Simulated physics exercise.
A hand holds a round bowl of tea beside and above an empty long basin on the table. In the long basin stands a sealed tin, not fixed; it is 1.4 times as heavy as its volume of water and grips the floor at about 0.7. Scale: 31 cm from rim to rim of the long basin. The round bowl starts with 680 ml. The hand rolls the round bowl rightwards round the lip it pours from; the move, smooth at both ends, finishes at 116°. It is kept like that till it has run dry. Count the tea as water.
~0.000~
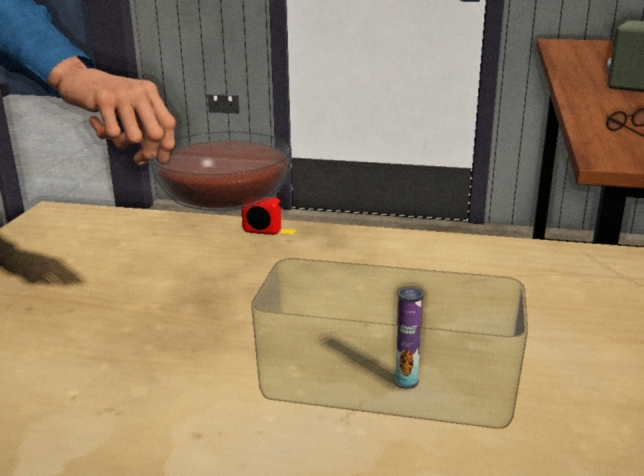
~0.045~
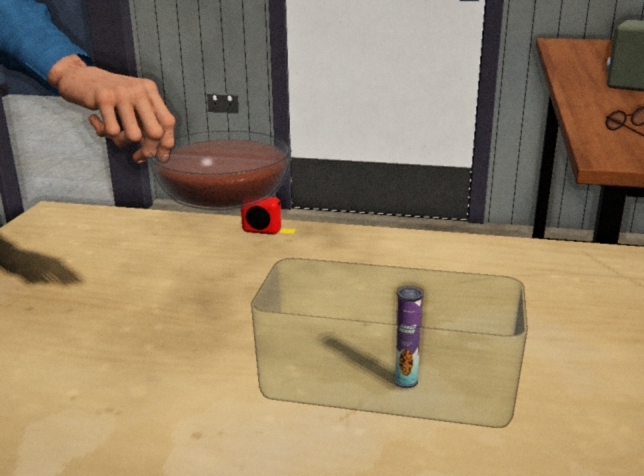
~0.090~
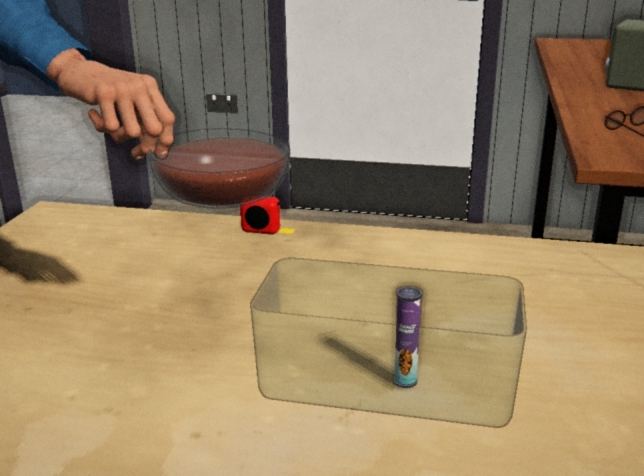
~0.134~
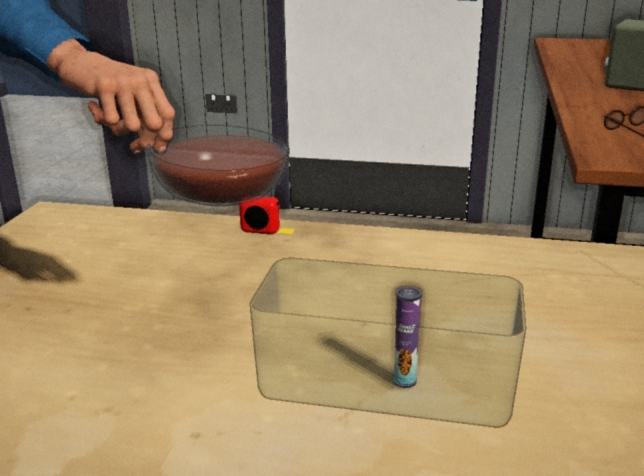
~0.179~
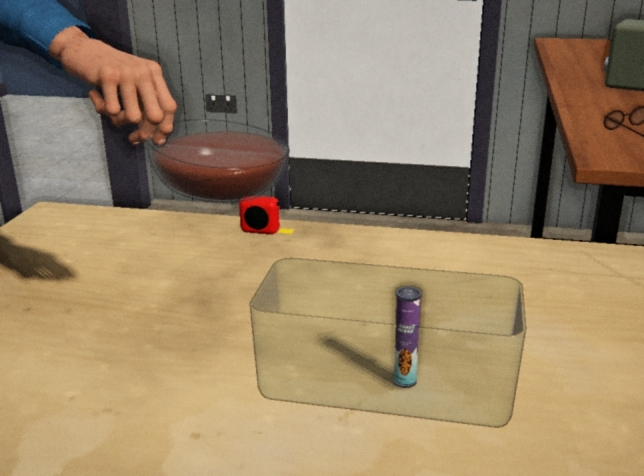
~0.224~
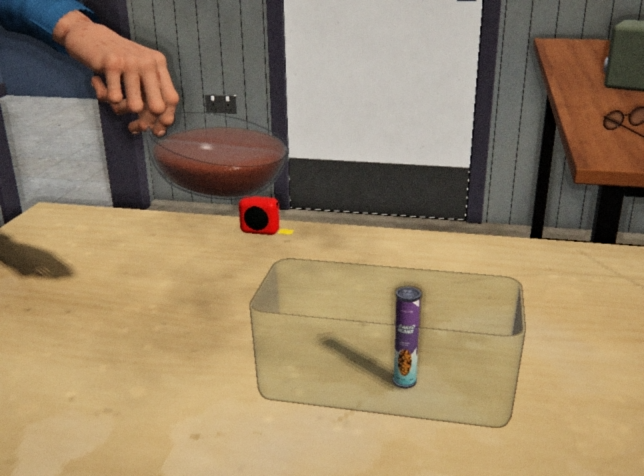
Above a wooden table, a hand slowly tilts a clear bowl of reddish-brown liquid slightly rightwards.
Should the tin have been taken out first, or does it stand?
The tin falls.
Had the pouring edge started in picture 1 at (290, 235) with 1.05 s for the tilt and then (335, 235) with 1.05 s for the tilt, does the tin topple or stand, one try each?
First it stays up; then it keeps standing.
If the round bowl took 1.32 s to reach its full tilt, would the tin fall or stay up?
The tin keeps standing.
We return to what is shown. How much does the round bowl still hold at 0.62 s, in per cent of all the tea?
About 26 per cent.
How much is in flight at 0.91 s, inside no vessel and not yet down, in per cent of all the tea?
Some 6 per cent.
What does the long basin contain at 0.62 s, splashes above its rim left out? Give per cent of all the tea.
Near 16 in a hundred.
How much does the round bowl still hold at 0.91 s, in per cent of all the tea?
About 0 per cent.
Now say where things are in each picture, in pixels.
In the first picture, it leans 0°; its right rim is at (288, 157); the tea meets the walls at (162, 154) and (288, 162); the long basin's rim runs from (265, 284) to (525, 308); the tin's top is at (410, 298).
In the second picture, it leans 1°; its right rim is at (288, 157); the tea meets the walls at (162, 154) and (287, 161).
In the third picture, it leans 2°; its right rim is at (287, 157); the tea meets the walls at (161, 152) and (286, 159).
In the fourth picture, it leans 5°; its right rim is at (286, 157); the tea meets the walls at (160, 148) and (285, 157).
In the fifth picture, it leans 8°; its right rim is at (286, 157); the tea meets the walls at (159, 144) and (286, 153).
In the sixth picture, it leans 13°; its right rim is at (285, 158); the tea meets the walls at (159, 139) and (286, 151).
After 0.62 s the tilt is 75° and 26 per cent is still to pour; the tin stands where it began.
After 0.91 s the tilt is 111° and 0 per cent is still to pour; the tin leans 13°.
After 1.22 s the tilt is 116° and 0 per cent is still to pour; the tin lies on its side.
After 1.55 s the tilt is 116° and 0 per cent is still to pour; the tin lies on its side.
In the end the tin lies on its side.
